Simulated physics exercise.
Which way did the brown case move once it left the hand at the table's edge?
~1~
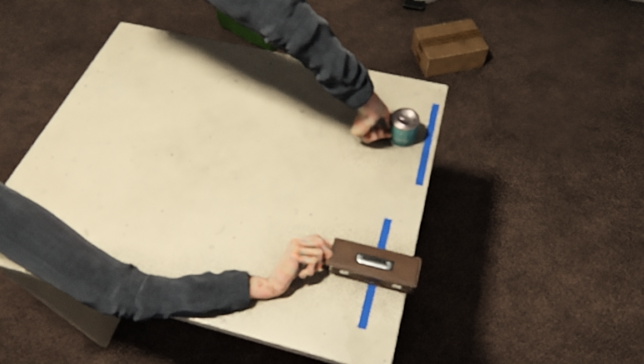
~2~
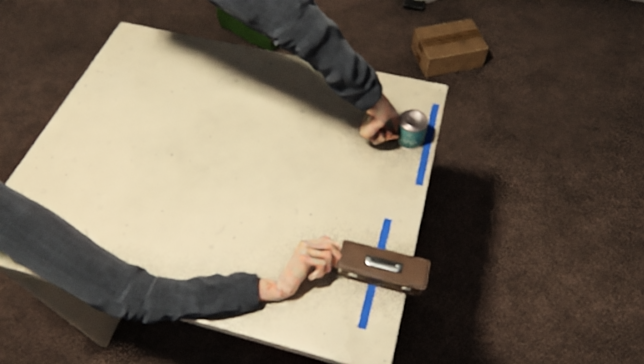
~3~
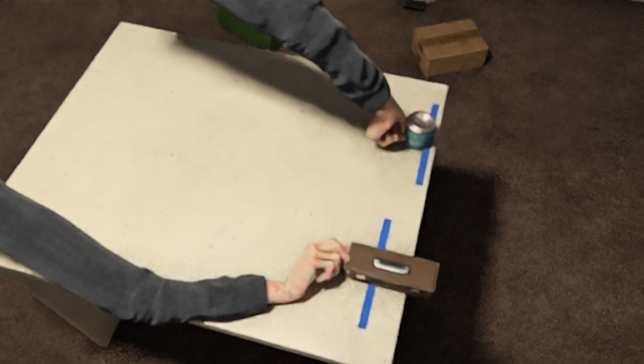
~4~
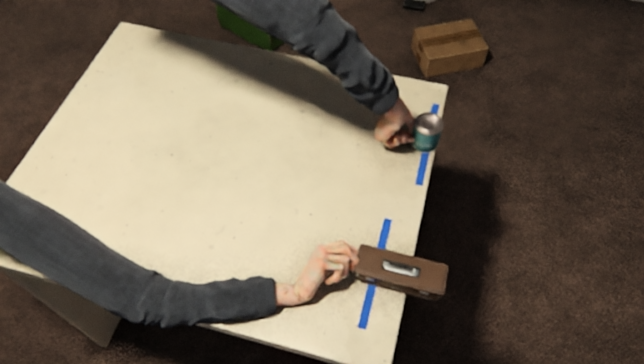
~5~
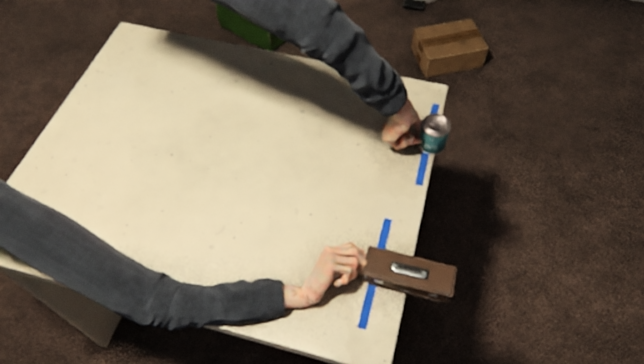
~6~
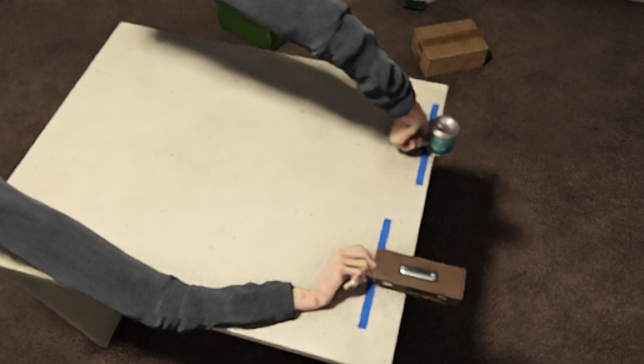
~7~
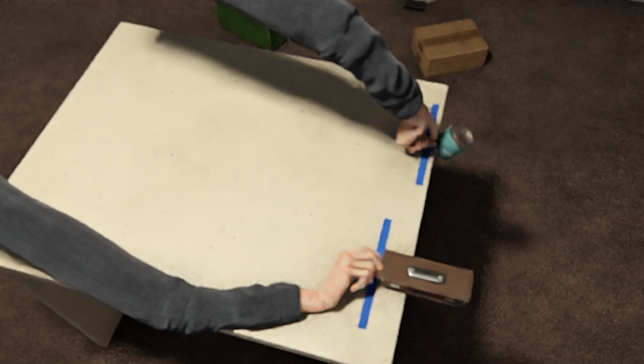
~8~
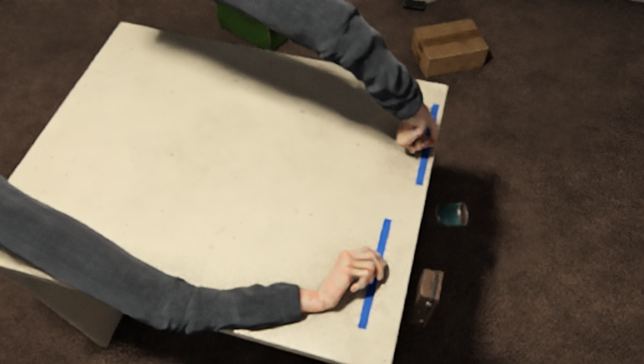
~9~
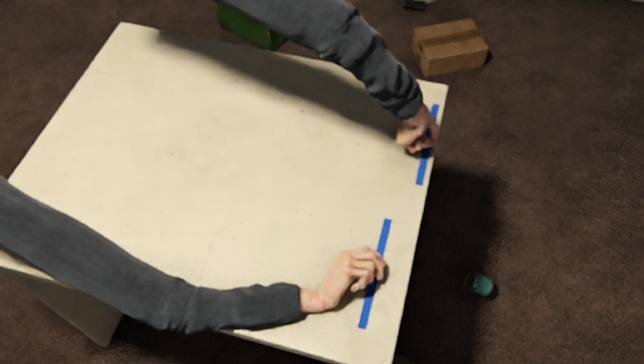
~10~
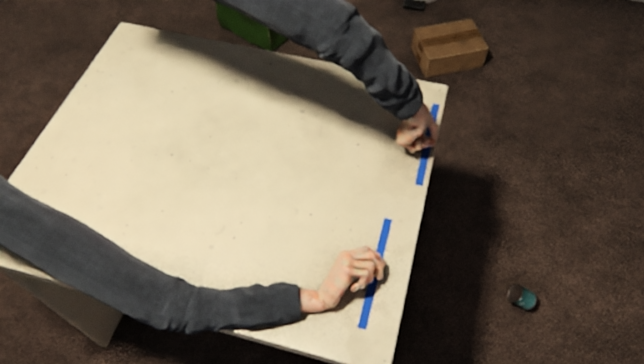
It moved down, dropping beside the right edge of the table and turning as it fell.
